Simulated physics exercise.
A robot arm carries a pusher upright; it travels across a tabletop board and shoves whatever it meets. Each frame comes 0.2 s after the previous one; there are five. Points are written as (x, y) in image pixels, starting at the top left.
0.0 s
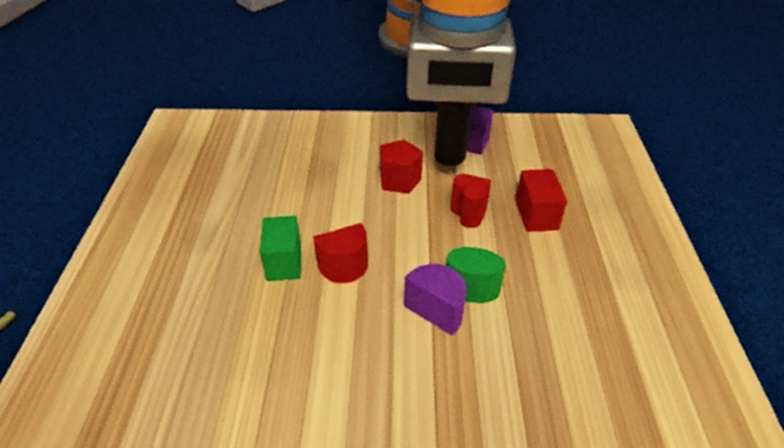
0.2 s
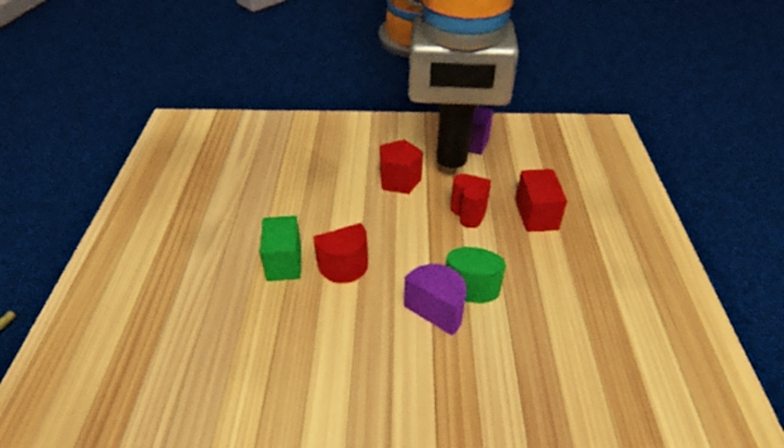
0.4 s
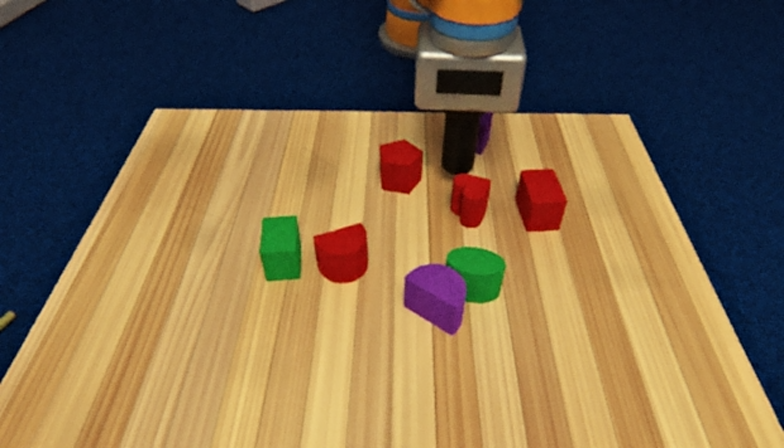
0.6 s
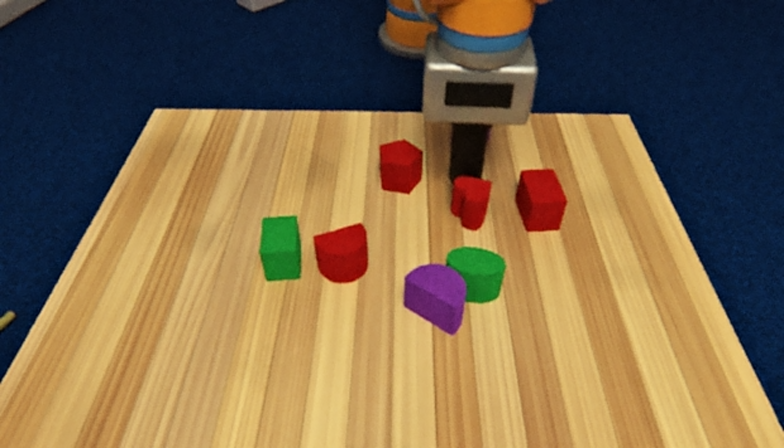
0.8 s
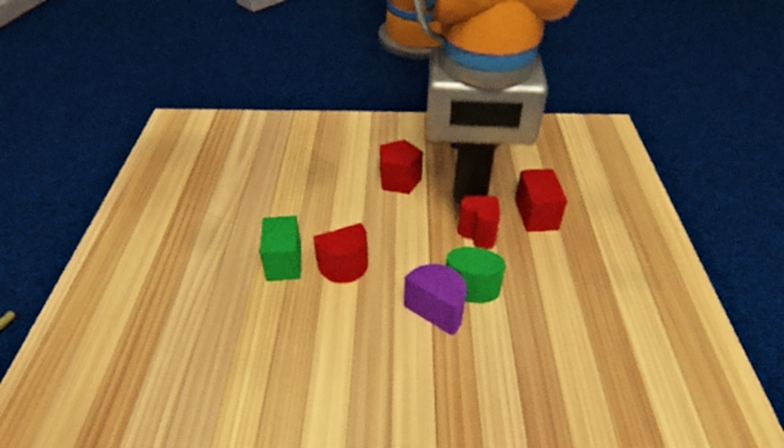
A robot arm with a black pusher edges forward from the far side of a striped wooden board on blue carpet, seen from above by a still camera. Red blocks, one heart-shaped, sit around it, with a green block at left and a purple half-round beside a green elliptical block nearer. The pusher drifts slightly right, then nudges the red heart a little nearer and rightward.
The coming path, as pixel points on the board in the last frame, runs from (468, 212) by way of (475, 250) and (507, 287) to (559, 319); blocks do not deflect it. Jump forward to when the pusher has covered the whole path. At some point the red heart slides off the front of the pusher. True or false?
The claim does not hold.
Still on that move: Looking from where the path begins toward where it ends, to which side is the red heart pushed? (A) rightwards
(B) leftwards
Answer: B.
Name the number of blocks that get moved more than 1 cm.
Going by the path, two of them shift by more than about 1 cm.
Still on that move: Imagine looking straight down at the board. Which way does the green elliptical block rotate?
Rotates clockwise.
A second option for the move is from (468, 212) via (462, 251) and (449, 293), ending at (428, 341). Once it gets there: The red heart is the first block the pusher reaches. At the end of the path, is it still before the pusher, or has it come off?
Most likely the red heart slides off.
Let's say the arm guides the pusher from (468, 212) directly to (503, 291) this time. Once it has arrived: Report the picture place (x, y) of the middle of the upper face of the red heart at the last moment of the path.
I'd place it at (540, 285), taking the centre of its top.
What follows on the original path. One third of the way, pusher (478, 234); red heart (504, 243), turned 30° anticlockwise.
Two thirds of the way, pusher (512, 272); green elliptical block (482, 275), turned 50° clockwise; red heart (548, 278), turned 50° anticlockwise.
At the end, pusher (564, 303); purple half-round block unmoved; green elliptical block (482, 275), turned 50° clockwise; red heart (605, 312), turned 50° anticlockwise.
